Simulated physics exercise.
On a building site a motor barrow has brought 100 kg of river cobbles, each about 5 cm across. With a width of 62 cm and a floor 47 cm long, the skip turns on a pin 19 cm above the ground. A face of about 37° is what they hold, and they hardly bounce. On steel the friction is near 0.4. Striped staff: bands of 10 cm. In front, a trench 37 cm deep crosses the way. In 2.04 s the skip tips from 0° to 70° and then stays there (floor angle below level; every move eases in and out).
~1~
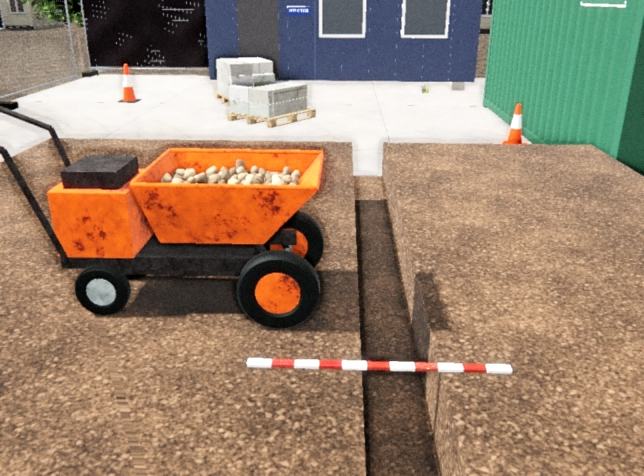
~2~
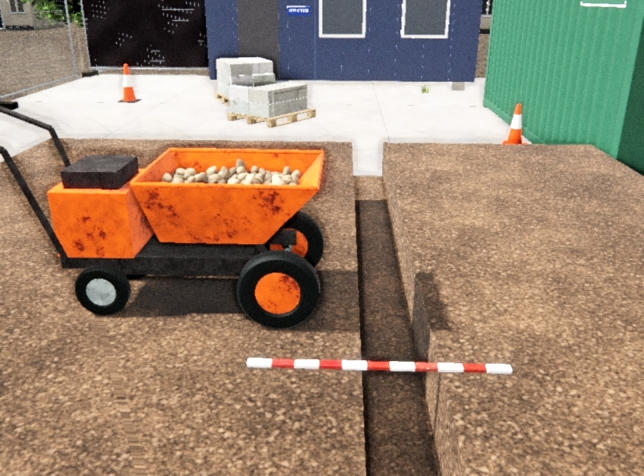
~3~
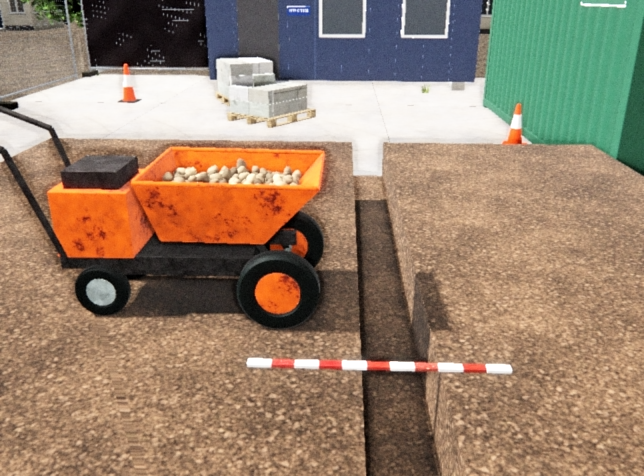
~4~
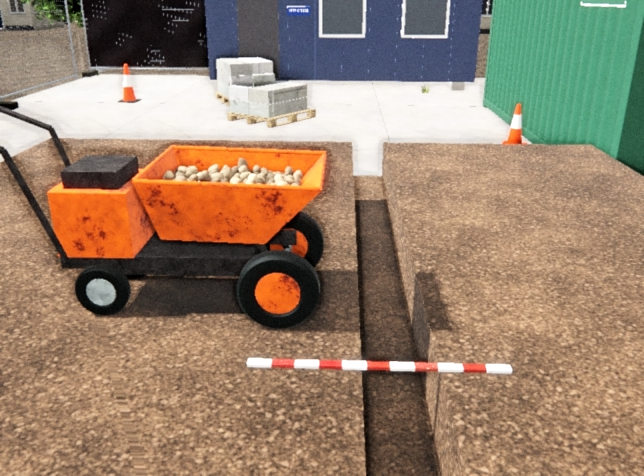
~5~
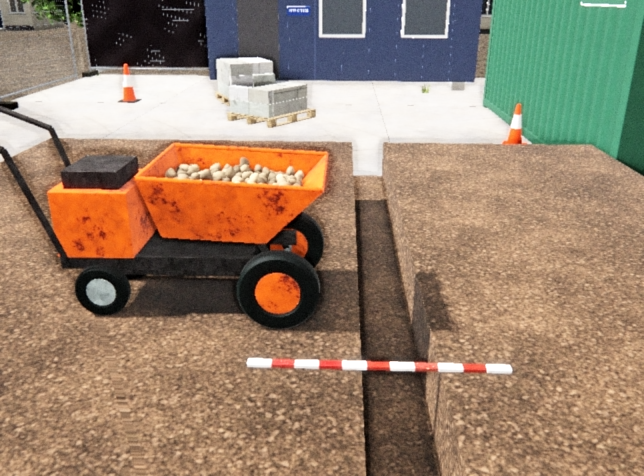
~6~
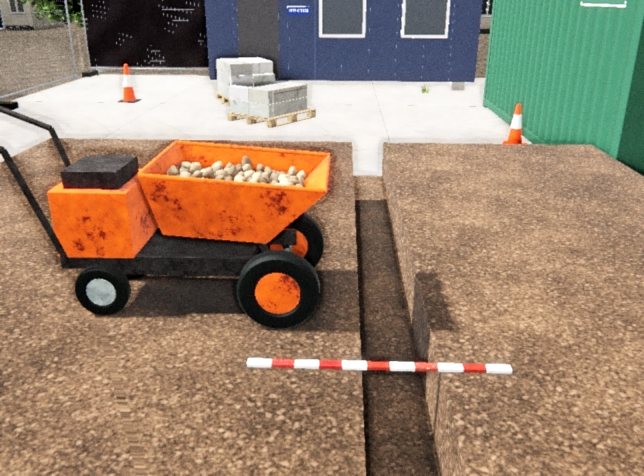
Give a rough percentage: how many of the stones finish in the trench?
63 %.
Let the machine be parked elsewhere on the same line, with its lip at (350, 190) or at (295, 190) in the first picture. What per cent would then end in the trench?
25 % and 90 %.
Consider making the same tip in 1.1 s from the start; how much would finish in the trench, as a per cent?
With that timing, about 50 per cent.
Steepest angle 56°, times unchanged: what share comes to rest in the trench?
I'd guess some 50 in a hundred.
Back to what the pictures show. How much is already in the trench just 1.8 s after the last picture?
About 30 per cent by then.
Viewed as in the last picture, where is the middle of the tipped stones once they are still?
About (408, 347).
Then, 1.2 s after the last picture the floor is at 59°, 100 % in the skip; the foremost stones are at (396, 252).
Then, 1.8 s after the last picture the floor is at 70°, 43 % in the skip, 28 % in the trench, 29 % past the trench; the foremost stones are at (508, 298).
Then, 2.2 s after the last picture the floor is at 70°, 17 % in the skip, 44 % in the trench, 39 % past the trench; the foremost stones are at (568, 307).
Then, 4.1 s after the last picture the floor is at 70°, 0 % in the skip, 63 % in the trench, 37 % past the trench; the foremost stones are at (587, 308).
